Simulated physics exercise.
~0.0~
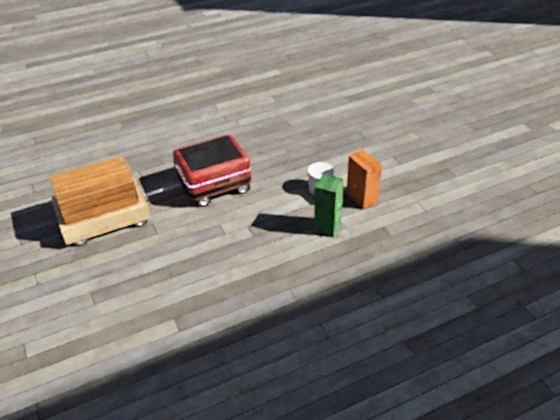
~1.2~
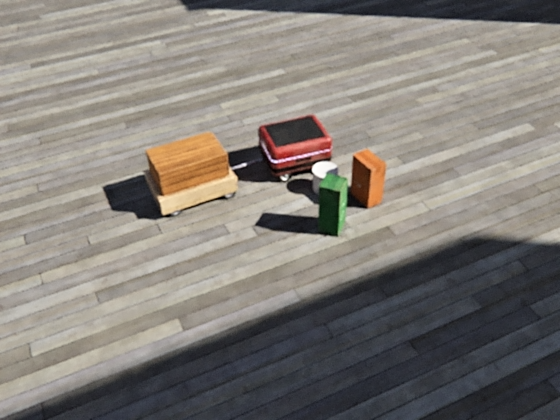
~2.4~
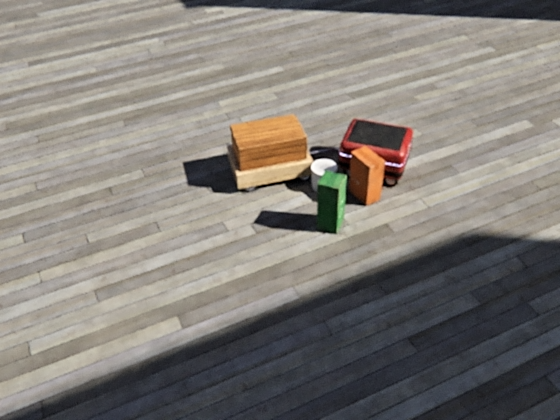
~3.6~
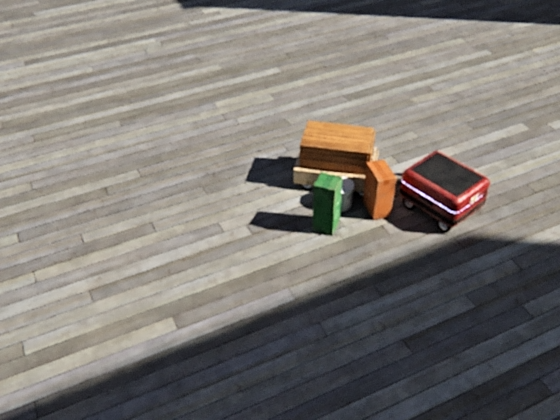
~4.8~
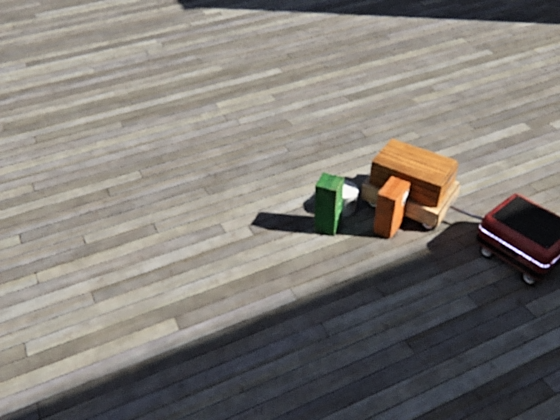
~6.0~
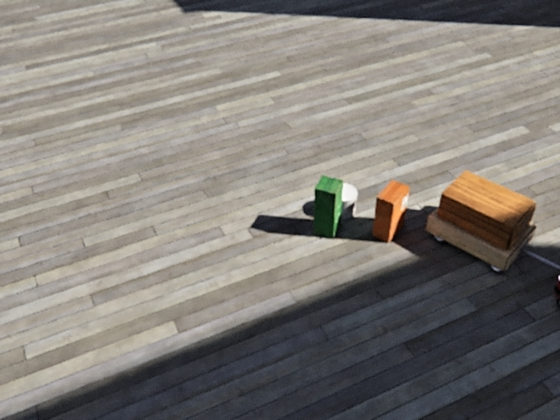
A small red tug with a dark top pulls a cart carrying a wooden-looking load rightward across a sunlit plank deck, toward a green box, an orange box and a white pail. The tug passes behind the three items and curves down toward the right. As the cart follows close behind them, the pail and the orange box shift right and toward the viewer. The orange box moves a little farther as the cart goes by, staying upright. The tug heads out at the right edge with the cart trailing, while the green box still stands in its original place.
